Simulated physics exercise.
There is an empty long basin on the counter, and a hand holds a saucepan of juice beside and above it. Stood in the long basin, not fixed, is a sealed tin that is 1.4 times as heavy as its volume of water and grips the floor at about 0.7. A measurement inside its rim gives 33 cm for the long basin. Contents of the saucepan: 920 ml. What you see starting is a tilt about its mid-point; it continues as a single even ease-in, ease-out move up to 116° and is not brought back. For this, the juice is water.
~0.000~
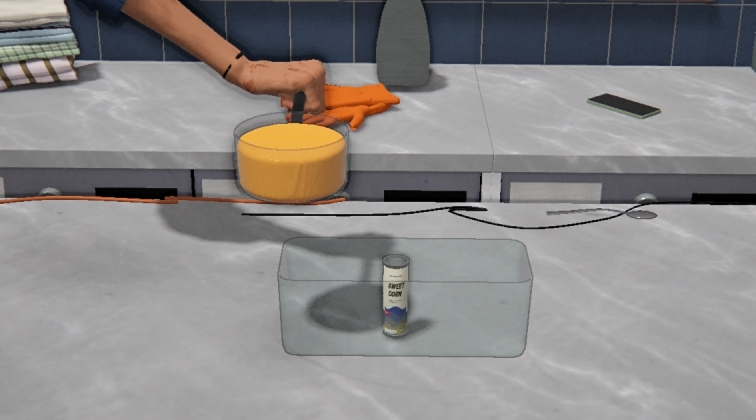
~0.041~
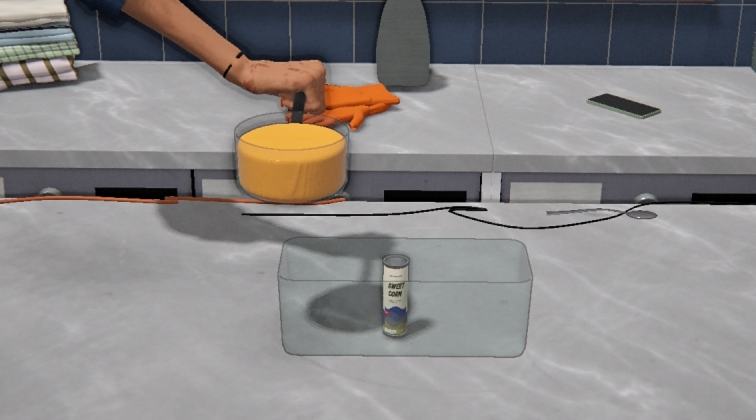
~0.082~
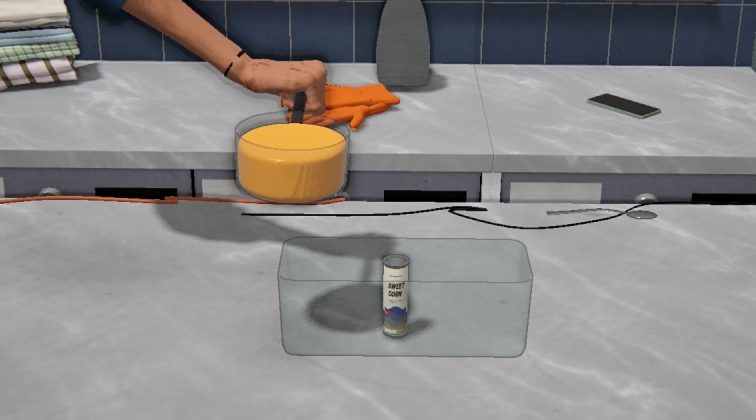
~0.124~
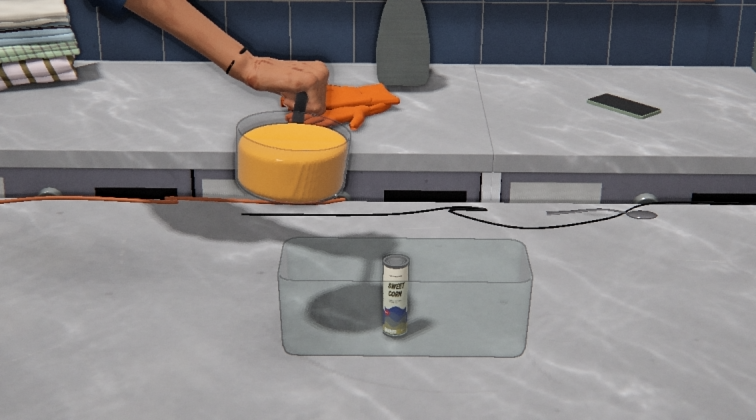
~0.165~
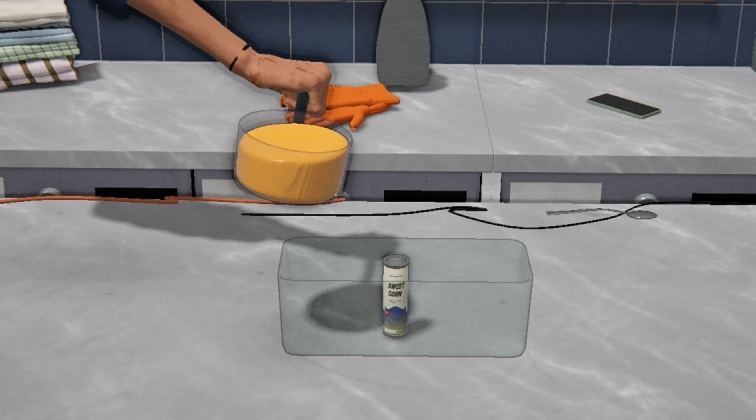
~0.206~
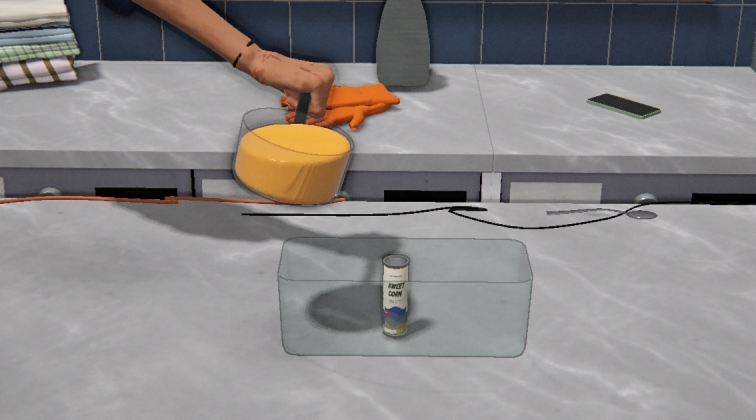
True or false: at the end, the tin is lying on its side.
False.
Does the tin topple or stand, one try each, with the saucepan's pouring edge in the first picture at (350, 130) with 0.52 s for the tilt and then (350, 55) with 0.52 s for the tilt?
Try 1: Tipped over; try 2: Tipped over.
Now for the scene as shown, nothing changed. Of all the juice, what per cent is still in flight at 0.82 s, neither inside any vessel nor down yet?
Something like 7 per cent is in the air then.
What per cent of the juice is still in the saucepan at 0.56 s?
Around 46 percent.
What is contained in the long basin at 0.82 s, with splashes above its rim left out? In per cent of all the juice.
The fraction sits near 88 in a hundred.
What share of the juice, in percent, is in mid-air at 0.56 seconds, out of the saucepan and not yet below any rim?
Around 40 percent.
Then, 0.56 s in, the tilt is 81° and 45 per cent is still to pour; the tin stands where it began.
Then, 0.82 s in, the tilt is 114° and 5 per cent is still to pour; the tin stands where it began.
Then, 1.09 s in, the tilt is 116° and 0 per cent is still to pour; the tin stands where it began.
Then, 1.39 s in, the tilt is 116° and 0 per cent is still to pour; the tin stands where it began.
Finally, the tin stands where it began.
